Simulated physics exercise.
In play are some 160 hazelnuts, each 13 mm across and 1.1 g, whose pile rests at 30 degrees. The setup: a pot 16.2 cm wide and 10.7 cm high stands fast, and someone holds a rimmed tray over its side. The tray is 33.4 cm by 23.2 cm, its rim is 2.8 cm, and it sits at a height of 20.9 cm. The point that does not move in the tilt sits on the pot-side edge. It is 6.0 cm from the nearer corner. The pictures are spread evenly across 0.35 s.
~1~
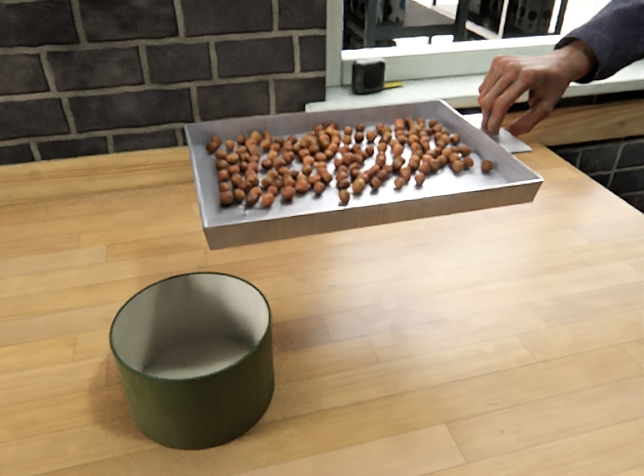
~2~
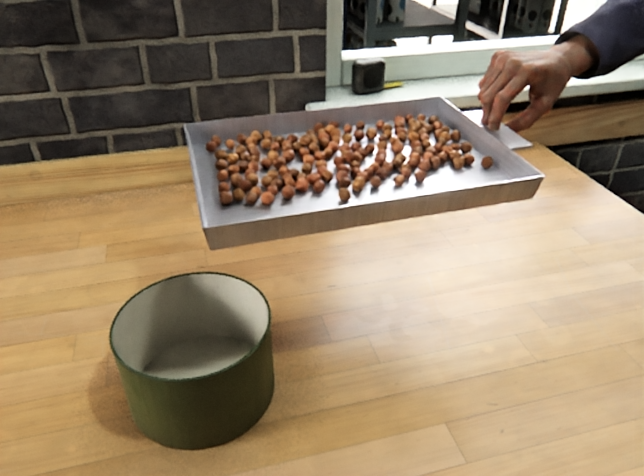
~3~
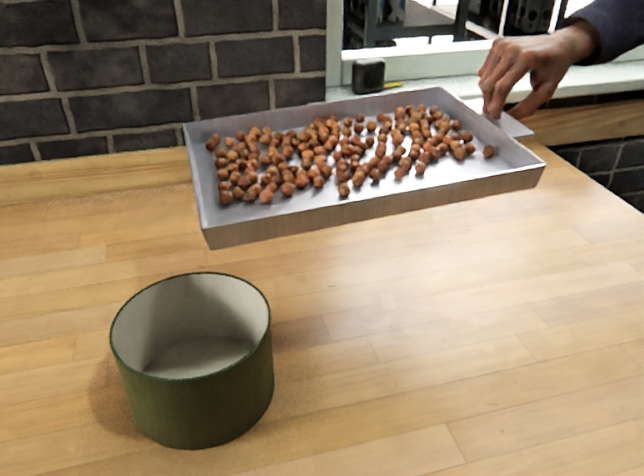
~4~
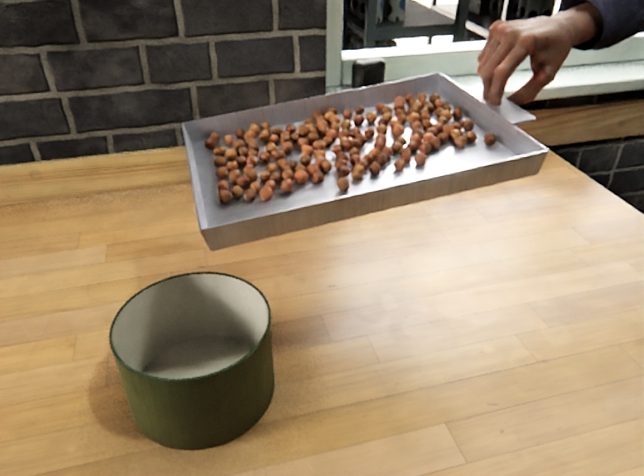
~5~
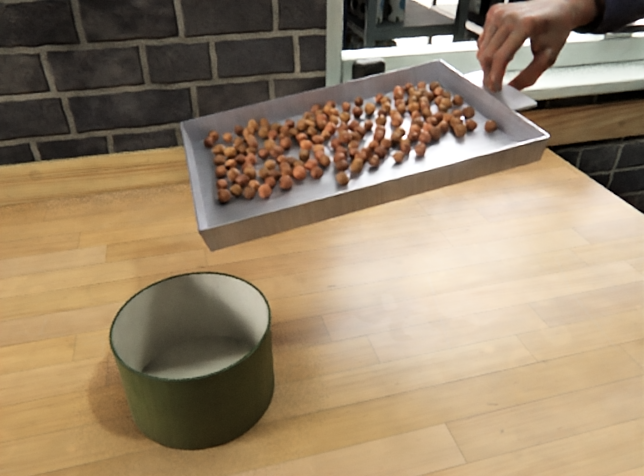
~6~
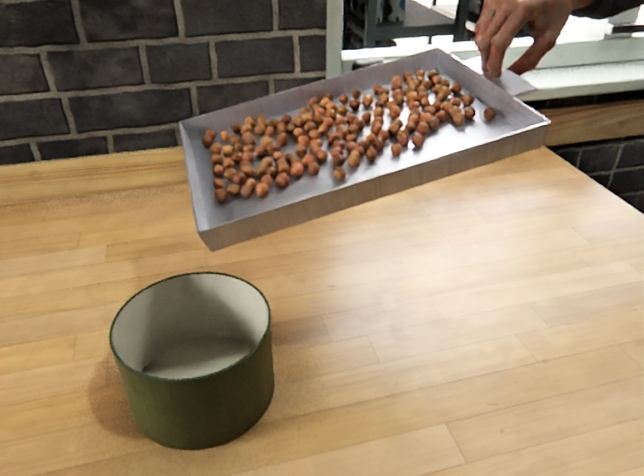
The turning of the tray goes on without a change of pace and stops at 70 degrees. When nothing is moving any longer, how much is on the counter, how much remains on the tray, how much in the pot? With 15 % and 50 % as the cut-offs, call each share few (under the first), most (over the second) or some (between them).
My estimate: Counter: Few, left on the tray: Most, pot: Few.
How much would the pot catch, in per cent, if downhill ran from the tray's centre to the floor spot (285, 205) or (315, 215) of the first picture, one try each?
About 0 per cent on the first try and 5 per cent on the second.
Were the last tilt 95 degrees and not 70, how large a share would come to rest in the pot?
You'd end up with some 55 % in the pot.
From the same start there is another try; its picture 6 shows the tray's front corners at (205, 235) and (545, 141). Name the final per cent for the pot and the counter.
Pot 5; counter 0.
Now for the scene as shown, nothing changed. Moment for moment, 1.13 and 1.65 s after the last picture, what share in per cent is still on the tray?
Close to 100 at the first time and 100 at the second.
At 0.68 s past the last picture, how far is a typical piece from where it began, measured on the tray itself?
By then it sits near 11 cm from where it began.
Then, 0.68 s after the last picture, tilt 39 degrees; the tray holds 100 %, the pot 0 %.
Then, 1.13 s after the last picture, tilt 57 degrees; the tray holds 100 %, the pot 0 %.
Then, 1.65 s after the last picture, tilt 70 degrees; the tray holds 100 %, the pot 0 %.
In the end, counter 0 %, tray 100 %, pot 0 %.
